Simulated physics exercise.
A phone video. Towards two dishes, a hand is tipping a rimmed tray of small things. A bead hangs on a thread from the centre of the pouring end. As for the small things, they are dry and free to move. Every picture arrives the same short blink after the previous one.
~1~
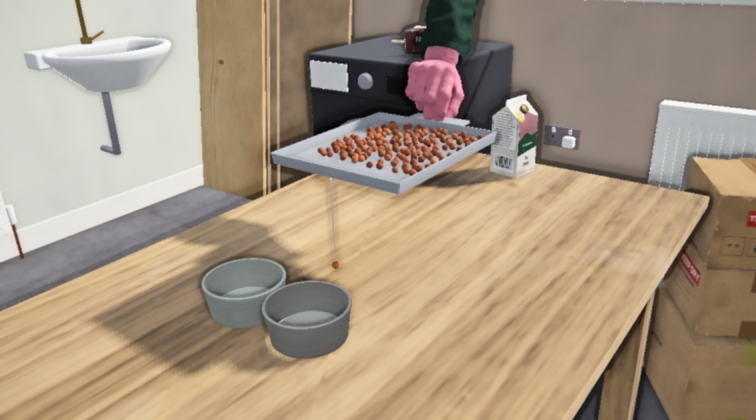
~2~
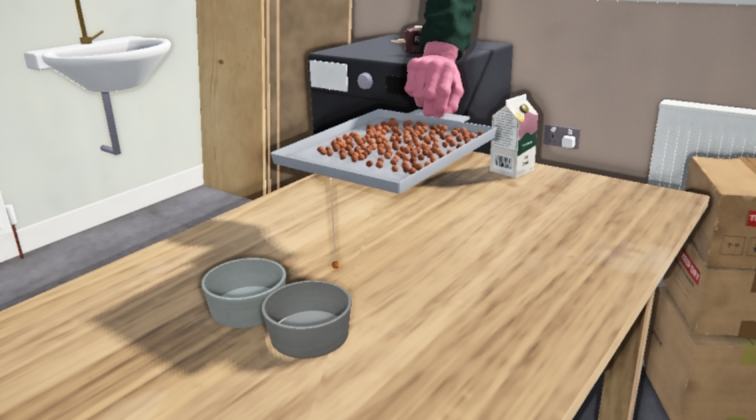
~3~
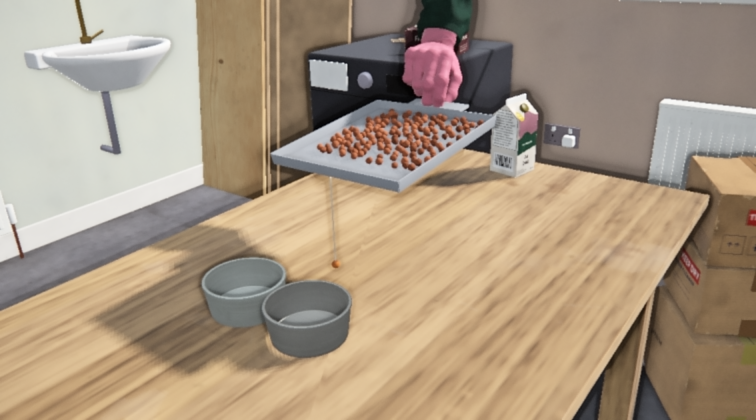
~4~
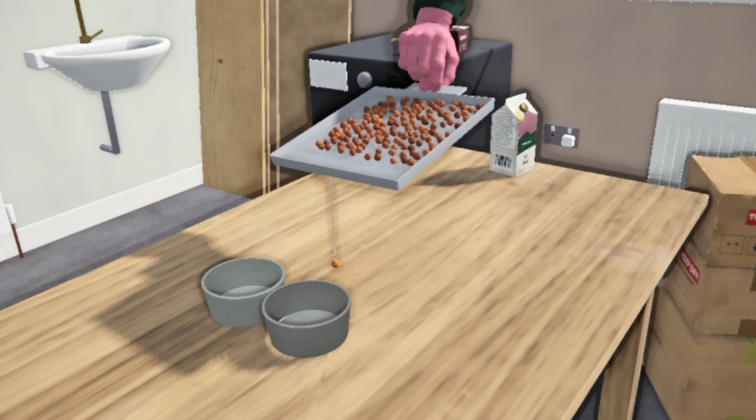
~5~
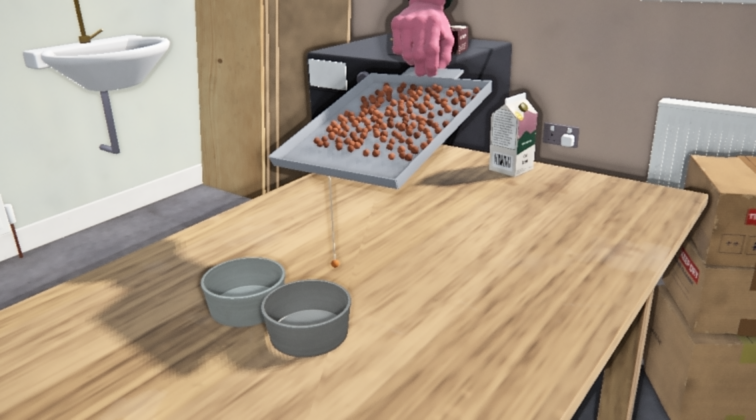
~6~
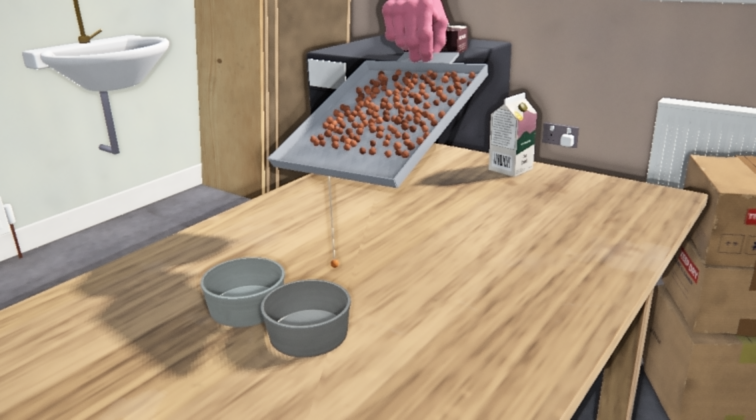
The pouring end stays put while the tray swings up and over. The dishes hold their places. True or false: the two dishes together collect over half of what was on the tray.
True.
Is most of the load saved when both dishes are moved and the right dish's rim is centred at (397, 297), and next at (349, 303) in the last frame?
Together the dishes get less than a half first, then beyond half.
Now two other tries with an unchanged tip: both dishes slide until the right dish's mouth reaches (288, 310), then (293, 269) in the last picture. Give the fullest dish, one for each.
First the dish on the right, then the right-hand dish.
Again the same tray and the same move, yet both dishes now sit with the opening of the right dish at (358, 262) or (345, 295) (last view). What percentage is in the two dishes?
First try: Roughly 0 per cent; second try: Roughly 80 per cent.
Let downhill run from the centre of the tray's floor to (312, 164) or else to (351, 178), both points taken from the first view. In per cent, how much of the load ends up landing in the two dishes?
Near 30 % and, after that, 50 %.
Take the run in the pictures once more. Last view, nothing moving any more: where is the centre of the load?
Centre at rest, last view: Approx. (288, 318).
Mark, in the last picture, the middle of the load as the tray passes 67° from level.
The middle of the load sits near (317, 158).
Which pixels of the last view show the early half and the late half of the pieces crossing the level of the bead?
(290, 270) for the early half, (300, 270) for the late half.
Soon, tray tipped steeply; most on the tray; a small part in the air.
A while on, tray tipped past a quarter turn; about two thirds on the tray; about a quarter in the right dish; a small part in the left dish; a stray few outside both; a stray few in the air.
Towards the end, tray tipped past a quarter turn; about half in the right dish; about a third in the left dish; about a quarter outside both.
Finally, tray tipped past a quarter turn; about half in the right dish; about a third in the left dish; about a quarter outside both.
